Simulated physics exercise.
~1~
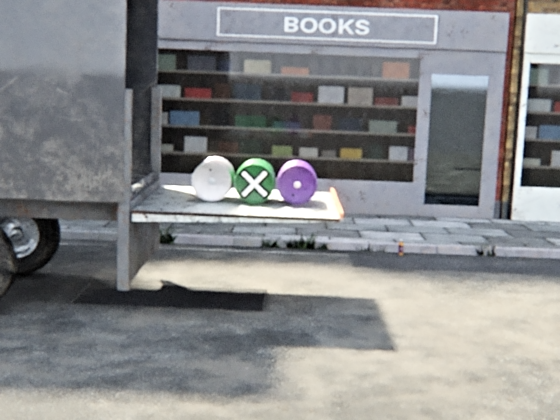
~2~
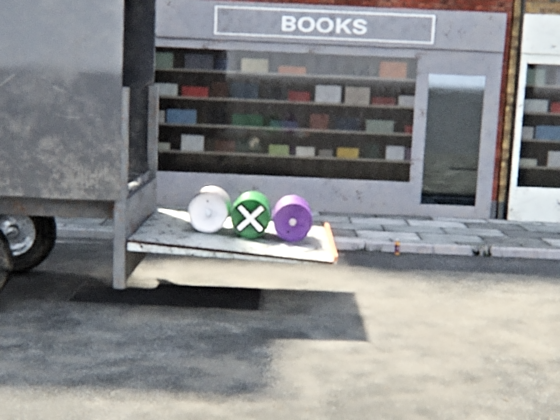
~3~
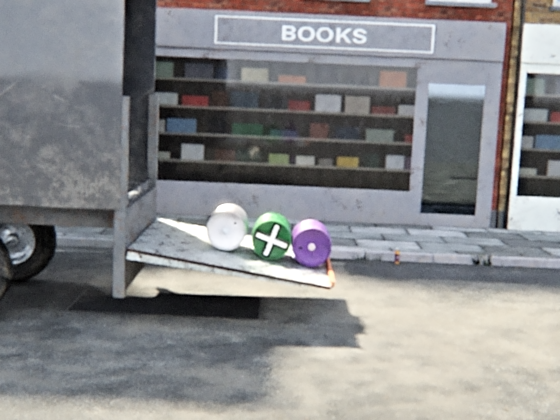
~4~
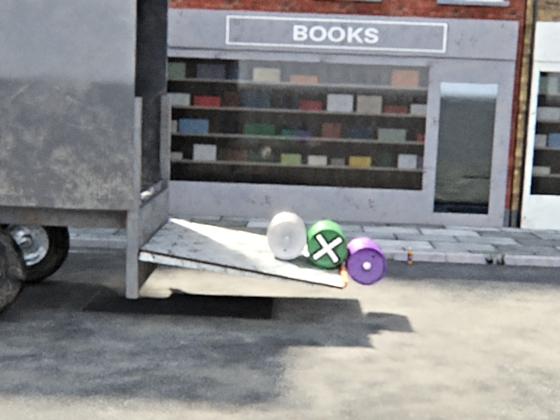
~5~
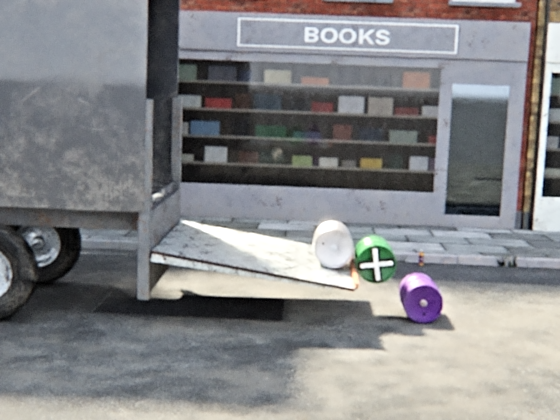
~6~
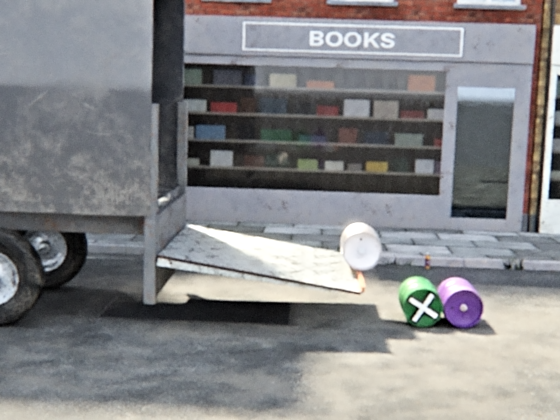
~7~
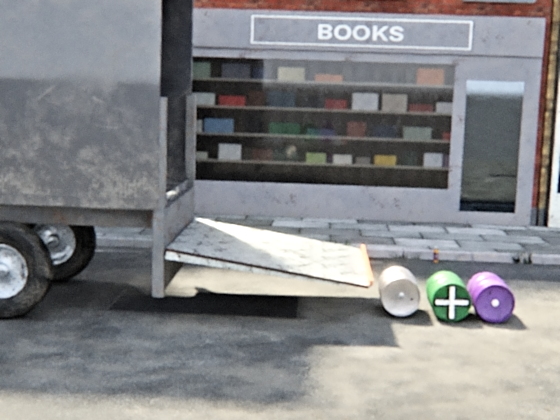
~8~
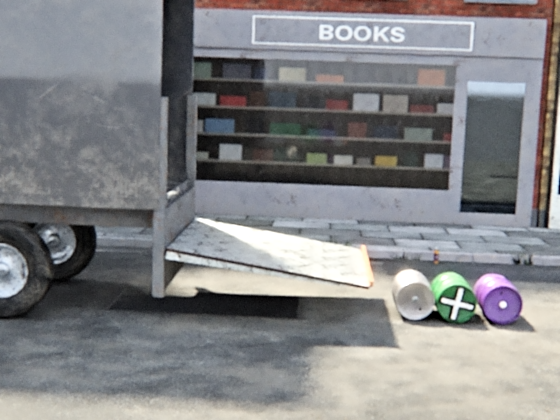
On a street outside a bookshop, a lorry's tail-lift sinks and tilts towards its edge, and three kegs, white, green with a white cross, and purple, roll right. The purple drops off first, then the green and the white, and all three end up side by side on the ground.
